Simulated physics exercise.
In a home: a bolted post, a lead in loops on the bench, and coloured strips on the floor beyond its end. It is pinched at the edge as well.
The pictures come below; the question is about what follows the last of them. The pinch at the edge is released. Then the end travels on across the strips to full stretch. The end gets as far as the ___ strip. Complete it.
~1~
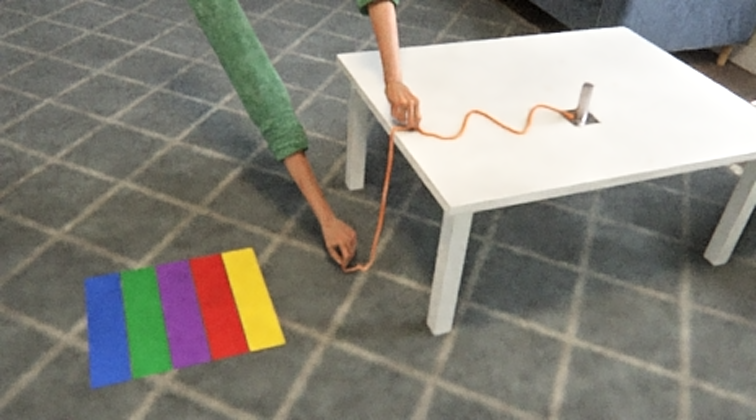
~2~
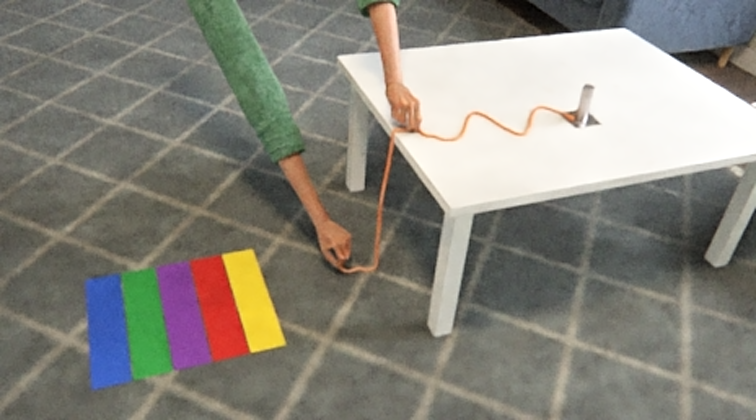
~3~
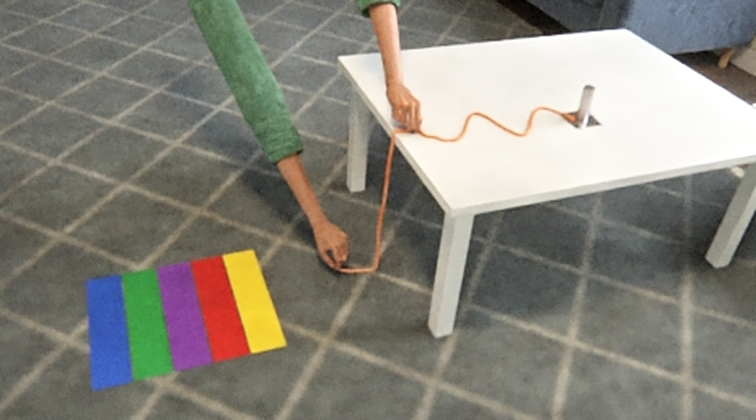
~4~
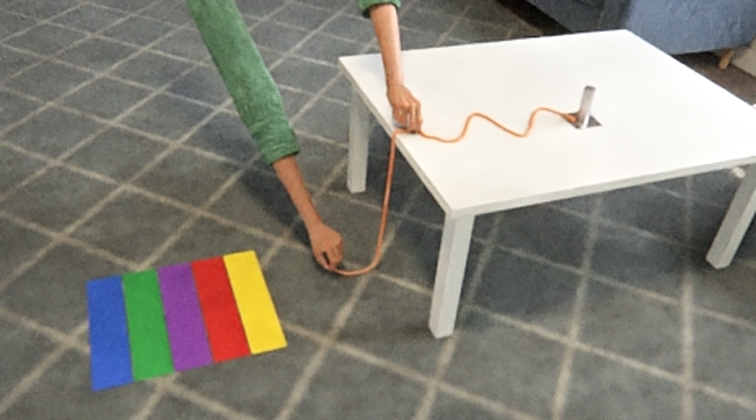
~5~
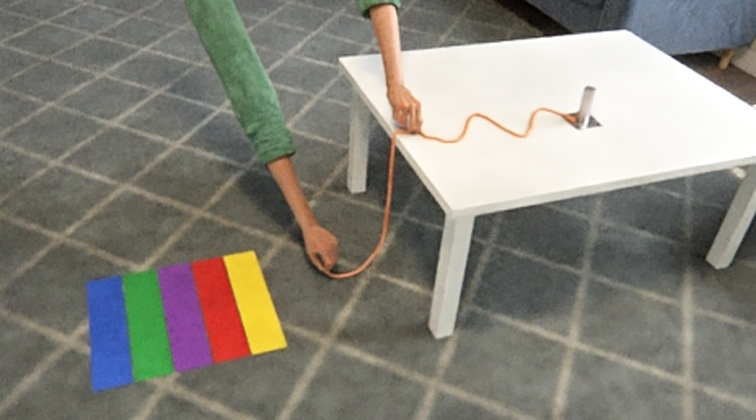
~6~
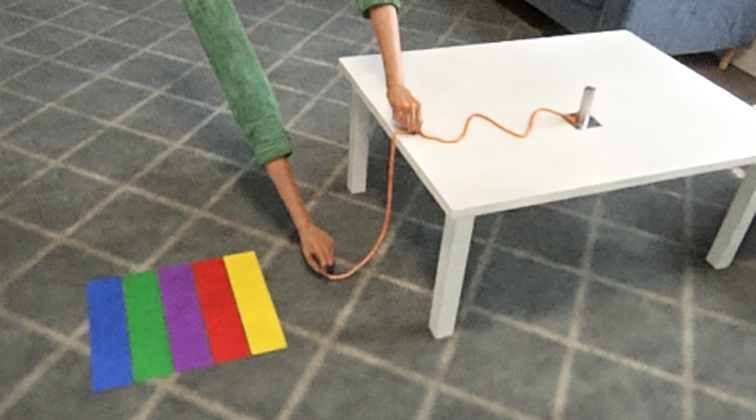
The end gets as far as the blue strip.
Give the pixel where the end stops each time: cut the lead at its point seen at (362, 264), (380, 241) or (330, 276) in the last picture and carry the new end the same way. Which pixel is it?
In order, it ends up near (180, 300), (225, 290) and (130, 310).
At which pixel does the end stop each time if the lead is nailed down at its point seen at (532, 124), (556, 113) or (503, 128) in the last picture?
Taking the tries in turn: (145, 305), (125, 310) and (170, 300).
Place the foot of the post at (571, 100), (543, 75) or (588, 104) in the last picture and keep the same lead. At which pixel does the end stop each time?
Somewhere near (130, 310), (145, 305) and (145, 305), in that order.
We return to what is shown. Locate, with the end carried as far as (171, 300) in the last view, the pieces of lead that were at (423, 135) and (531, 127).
They end up close to (371, 207) and (504, 132).
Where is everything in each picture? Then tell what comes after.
The first picture shows end (342, 262); yellow (262, 328); red (226, 336); purple (189, 344); green (150, 353); blue (110, 362).
The second picture shows end (337, 265); lead through (542, 107) (509, 130) (466, 127) (409, 130) (384, 188) (377, 251).
The third picture shows end (334, 266).
The fourth picture shows end (329, 268); lead through (543, 109) (511, 132) (467, 128) (410, 131) (388, 189) (378, 253).
The fifth picture shows end (324, 269).
The sixth picture shows end (320, 270); lead through (543, 109) (511, 132) (467, 129) (411, 131) (390, 189) (373, 252).
Soon after, end near (171, 300); over purple.
Then, end near (132, 308); over green.
At full stretch, end near (109, 313); over blue. It gets as far as the blue strip.
